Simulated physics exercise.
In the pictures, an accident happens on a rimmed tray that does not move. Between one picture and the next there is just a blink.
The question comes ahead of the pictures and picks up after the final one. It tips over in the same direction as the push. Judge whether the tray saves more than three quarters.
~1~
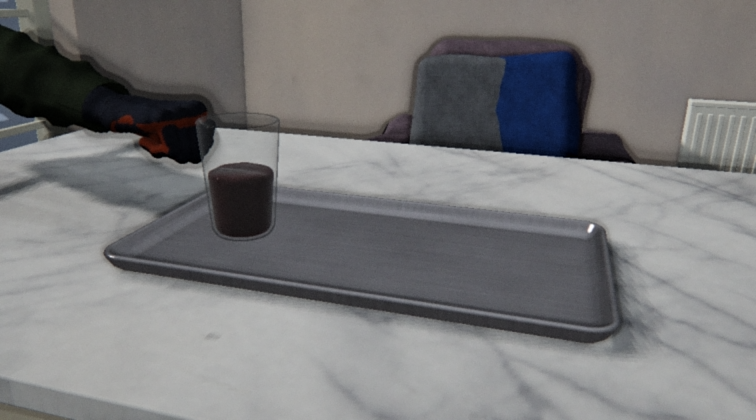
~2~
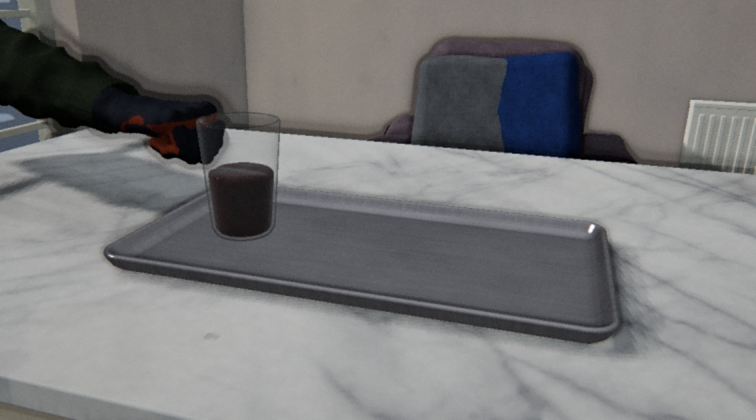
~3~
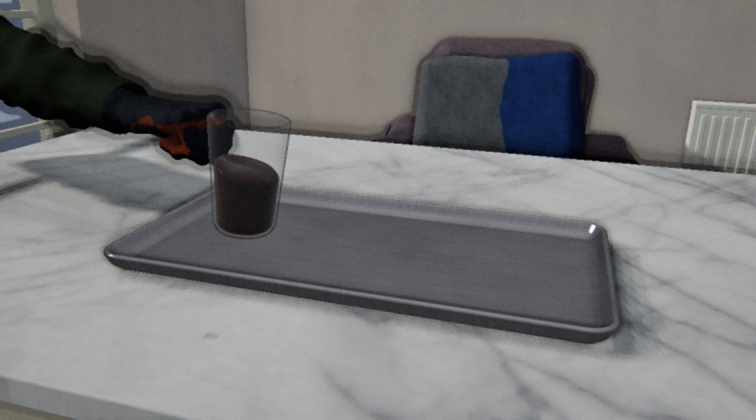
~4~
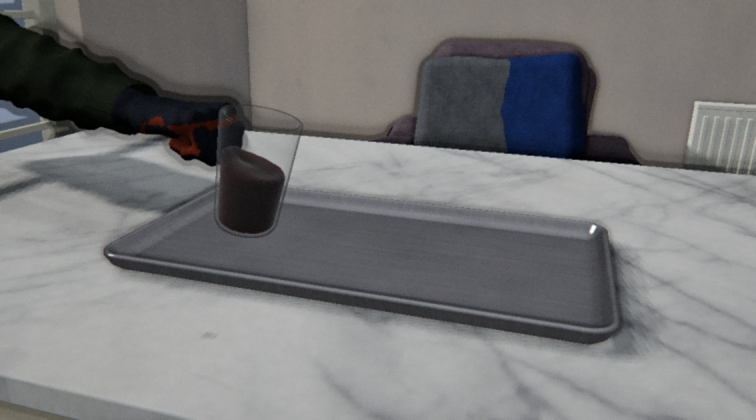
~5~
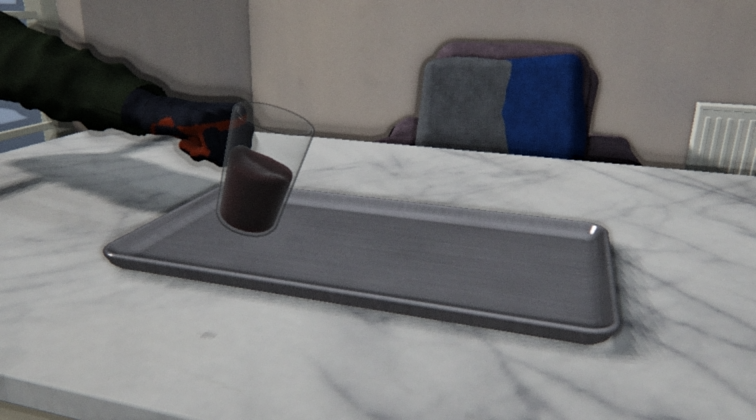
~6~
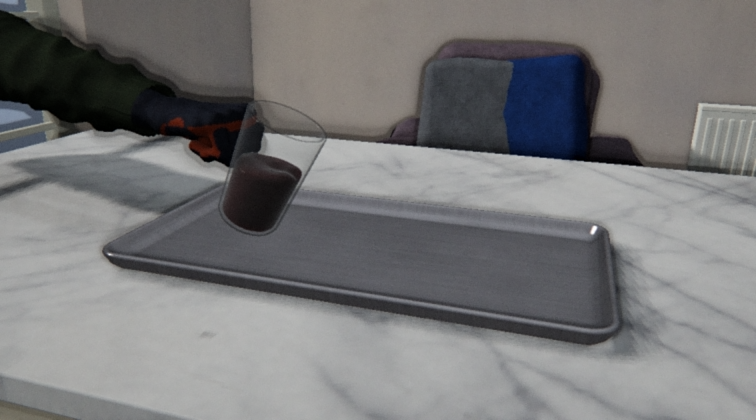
I expect more than a quarter will spill past the tray's edge.
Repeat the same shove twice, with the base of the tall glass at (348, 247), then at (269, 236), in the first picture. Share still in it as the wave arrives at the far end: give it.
Around 80 per cent first, then around 50 per cent.
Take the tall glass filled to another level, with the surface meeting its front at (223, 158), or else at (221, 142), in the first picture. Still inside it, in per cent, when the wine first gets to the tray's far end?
45 and 45 per cent.
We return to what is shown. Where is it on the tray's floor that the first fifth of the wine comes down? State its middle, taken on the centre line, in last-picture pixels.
Impact centre, mid-line: Approx. (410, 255).
A moment on, the tall glass is falling and 100 per cent is in the glass, 0 on the tray and 0 above or beyond its rim.
Next, the tall glass lies on its side and 82 per cent is in the glass, 6 on the tray and 12 above or beyond its rim.
Then the tall glass lies on its side and 40 per cent is in the glass, 57 on the tray and 2 above or beyond its rim.
Later the tall glass lies on its side and 20 per cent is in the glass, 47 on the tray and 33 above or beyond its rim.
At rest 62 per cent is held by tray and glass, 38 is off the tray.
